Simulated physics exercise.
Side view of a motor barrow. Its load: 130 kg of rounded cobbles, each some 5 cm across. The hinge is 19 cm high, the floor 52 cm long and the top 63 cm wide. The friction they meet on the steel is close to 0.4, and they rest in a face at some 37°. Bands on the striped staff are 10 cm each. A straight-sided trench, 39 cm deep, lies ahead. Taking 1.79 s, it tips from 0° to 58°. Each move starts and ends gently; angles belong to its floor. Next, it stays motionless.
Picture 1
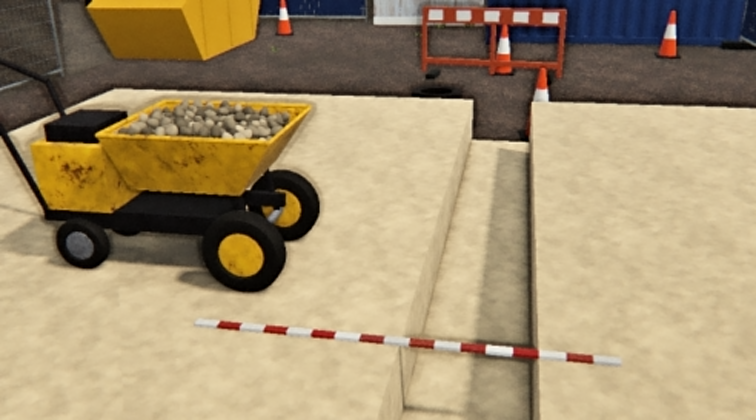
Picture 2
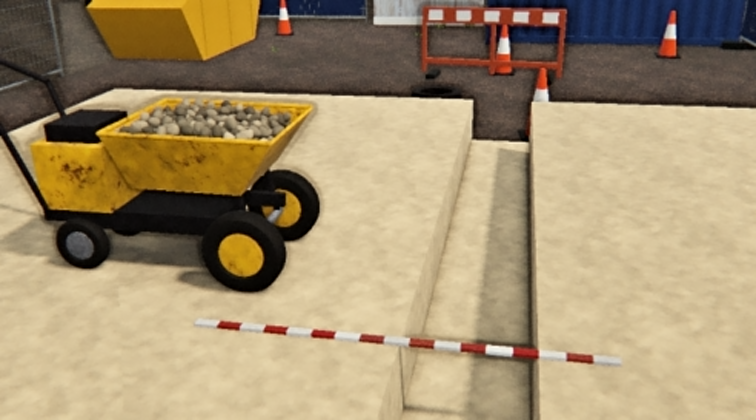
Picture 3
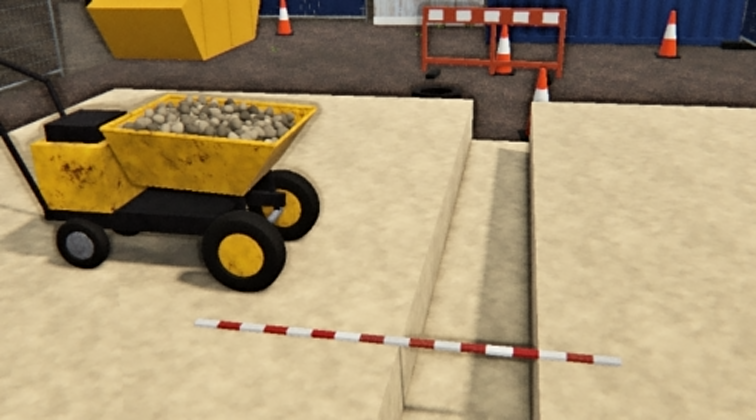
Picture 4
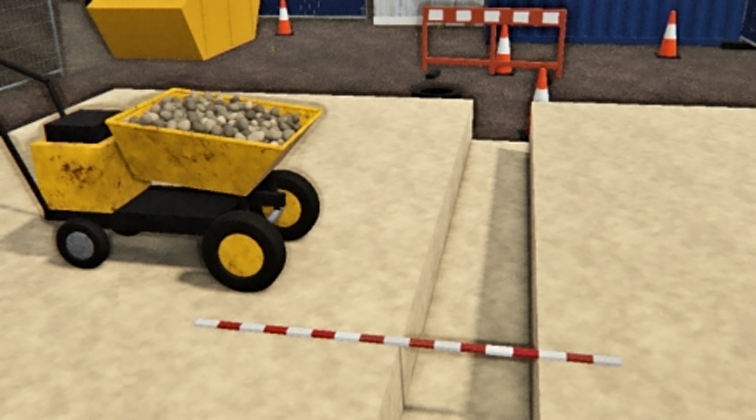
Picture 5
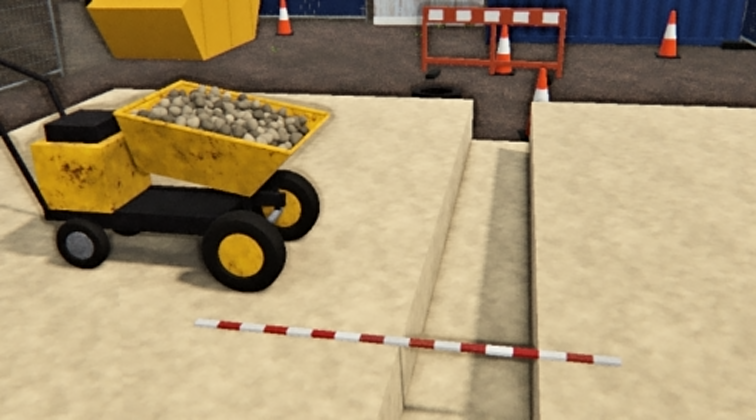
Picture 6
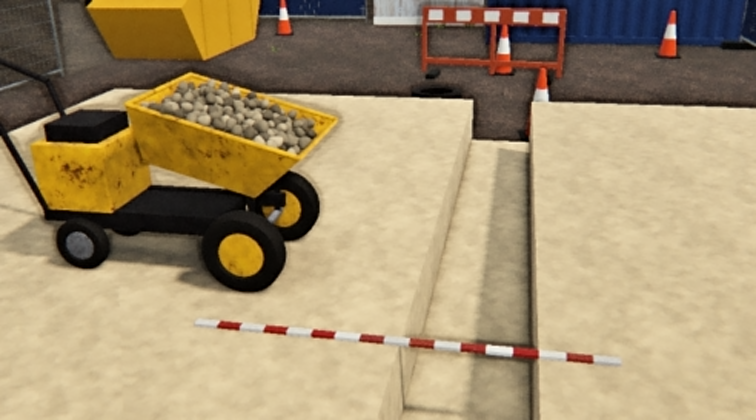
A yellow motor barrow loaded with grey and brown stones stood still on pale ground left of a straight trench, while its skip slowly tilted forward, the back rising and the front lip lowering.
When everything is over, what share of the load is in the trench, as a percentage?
Close to 35 in a hundred.
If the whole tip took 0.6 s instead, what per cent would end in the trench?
Probably about 55 in a hundred.
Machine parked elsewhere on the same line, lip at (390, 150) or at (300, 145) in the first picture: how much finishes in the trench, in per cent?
I'd expect some 55 per cent, then some 60.
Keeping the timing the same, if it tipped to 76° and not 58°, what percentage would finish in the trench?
I'd expect around 65 in a hundred.
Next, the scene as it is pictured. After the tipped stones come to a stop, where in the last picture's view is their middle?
The tipped stones centre close to (435, 337).
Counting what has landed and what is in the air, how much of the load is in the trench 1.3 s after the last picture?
At that moment: Approx. 5 %.
Then, 0.7 s after the last picture the floor is at 49°, 99 % in the skip, 1 % short of the trench; the foremost stones are at (361, 200).
Then, 1.3 s after the last picture the floor is at 58°, 79 % in the skip, 15 % short of the trench, 6 % in the trench; the foremost stones are at (479, 336).
Then, 1.6 s after the last picture the floor is at 58°, 62 % in the skip, 20 % short of the trench, 18 % in the trench; the foremost stones are at (524, 347).
Then, 3.6 s after the last picture the floor is at 58°, 39 % in the skip, 26 % short of the trench, 35 % in the trench; the foremost stones are at (526, 357).
